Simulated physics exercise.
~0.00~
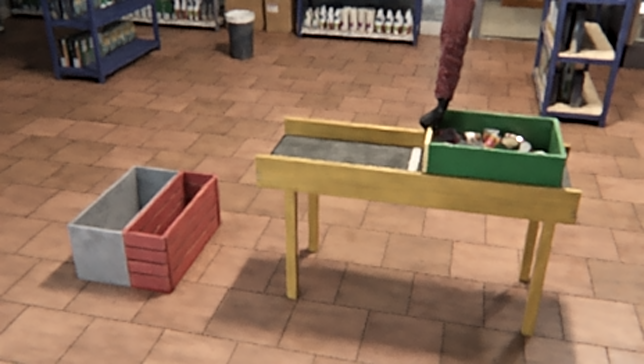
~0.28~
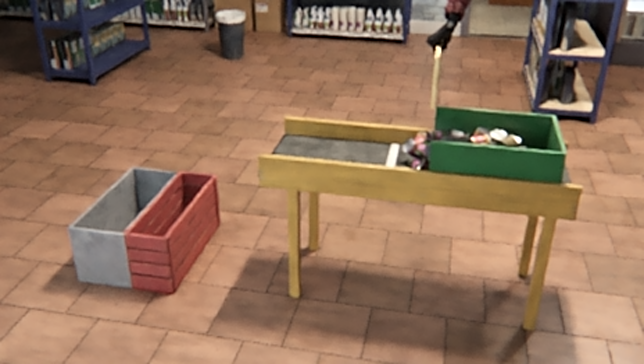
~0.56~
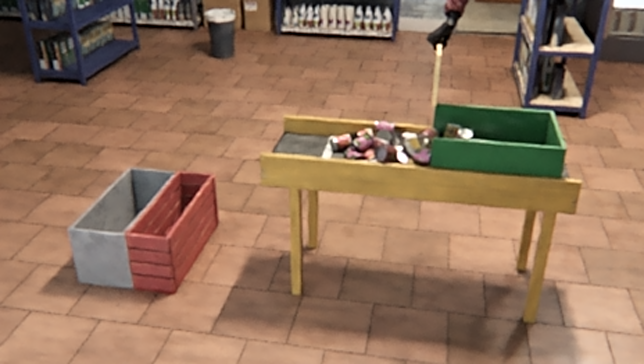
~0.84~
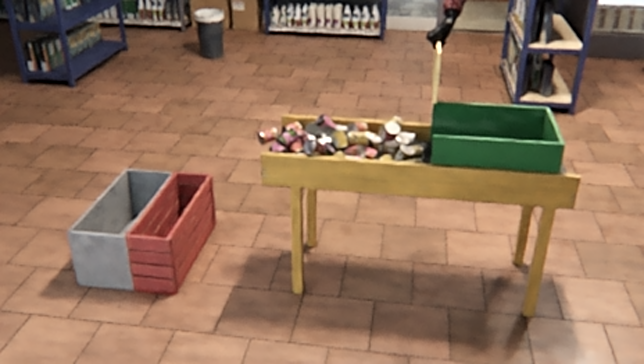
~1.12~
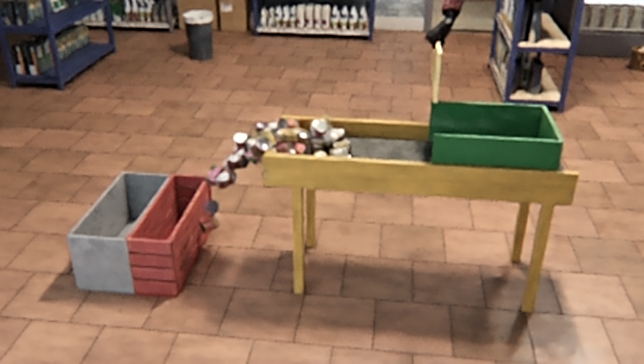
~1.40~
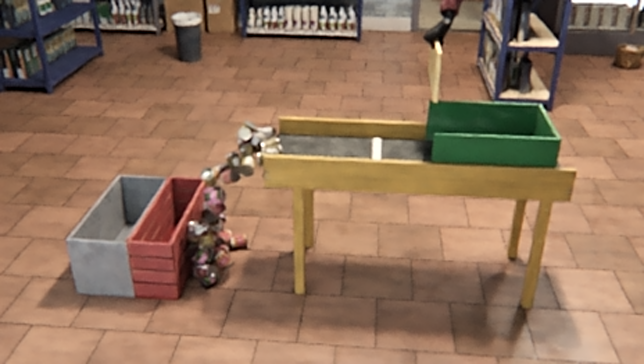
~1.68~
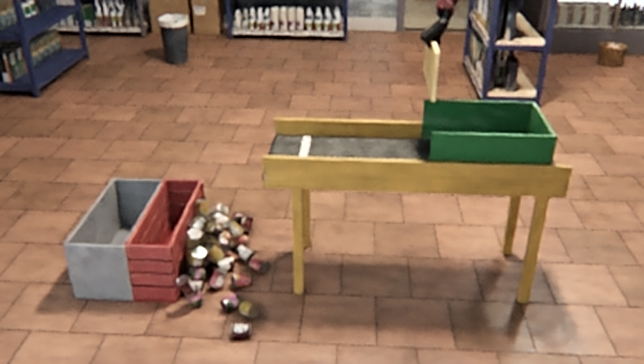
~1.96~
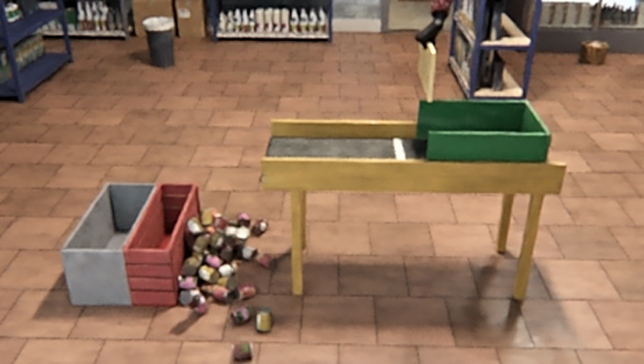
A green pen full of small, mixed-colour tins sits on the right end of a yellow-framed table with a dark belt, seen from slightly above in a tiled shop lined with blue shelves. On the floor to the left stand a red tub and, beyond it, a grey one. A dark arm lifts the pen's gate, and the belt carries the tins leftward in a loose heap. They spill off the end, tumbling down just short of the red tub. The tins finish piled and scattered on the floor beside it, leaving the pen and belt empty.
